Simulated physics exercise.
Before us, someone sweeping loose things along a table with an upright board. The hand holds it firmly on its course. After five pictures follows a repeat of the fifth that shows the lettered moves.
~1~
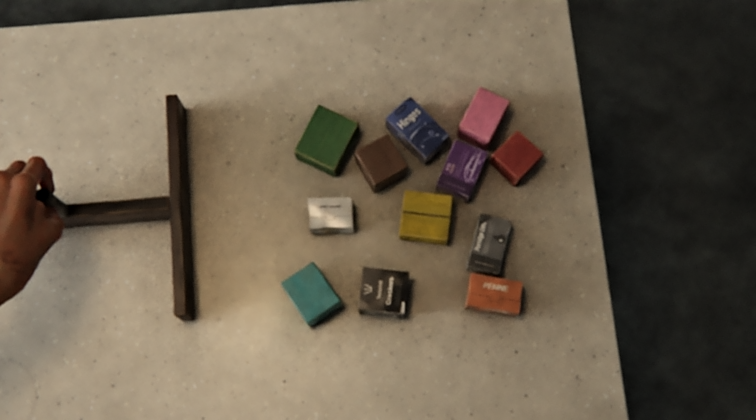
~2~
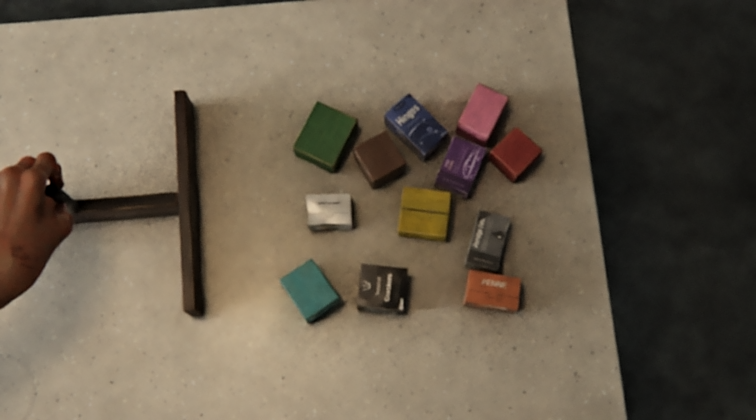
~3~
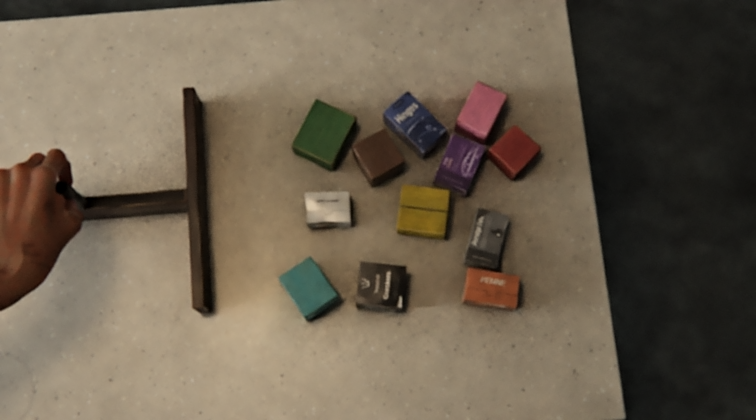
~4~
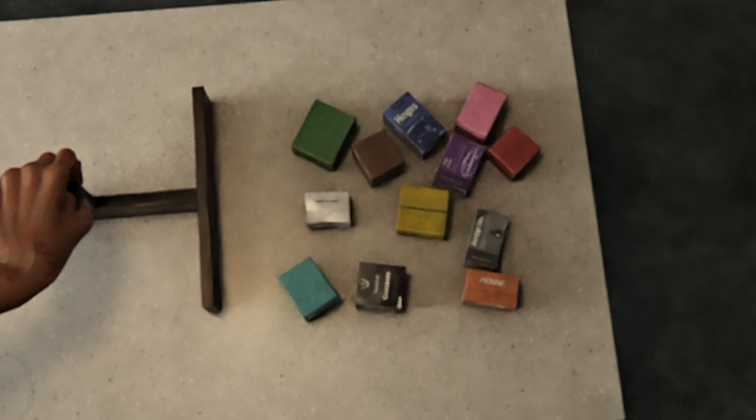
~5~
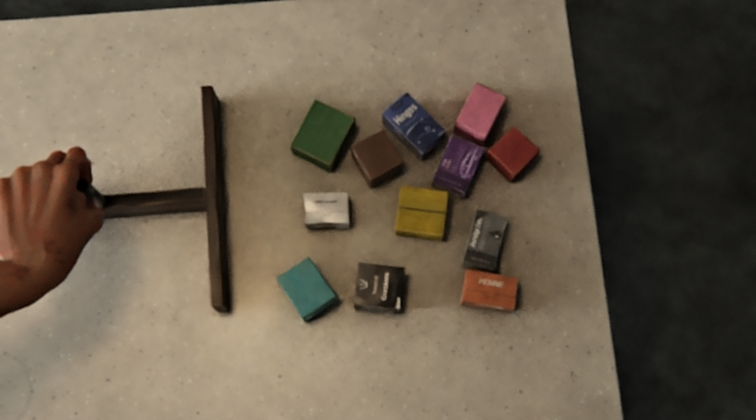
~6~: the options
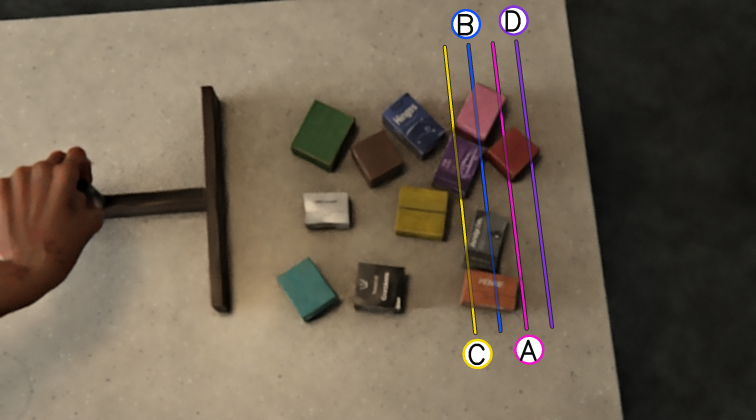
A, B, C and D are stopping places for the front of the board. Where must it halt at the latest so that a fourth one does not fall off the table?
The farthest such stop is B.
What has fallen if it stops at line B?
The orange packet.
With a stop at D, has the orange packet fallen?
Yes.
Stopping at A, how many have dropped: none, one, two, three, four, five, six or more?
By then, four.
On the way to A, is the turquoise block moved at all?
Yes.
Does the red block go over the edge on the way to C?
No.
On the marked copy, A at (509, 181); B at (484, 183); C at (460, 185); D at (534, 179).
With B. Early on, board (311, 185); turquoise block (346, 297); black packet (389, 287).
Further on, board (409, 178); red block (535, 152); orange packet (536, 285).
At the end, board (483, 172); orange packet over the edge; grey packet (598, 233); one fallen.
As for the rest, A drops four; C is within the limit but short; D drops eight.
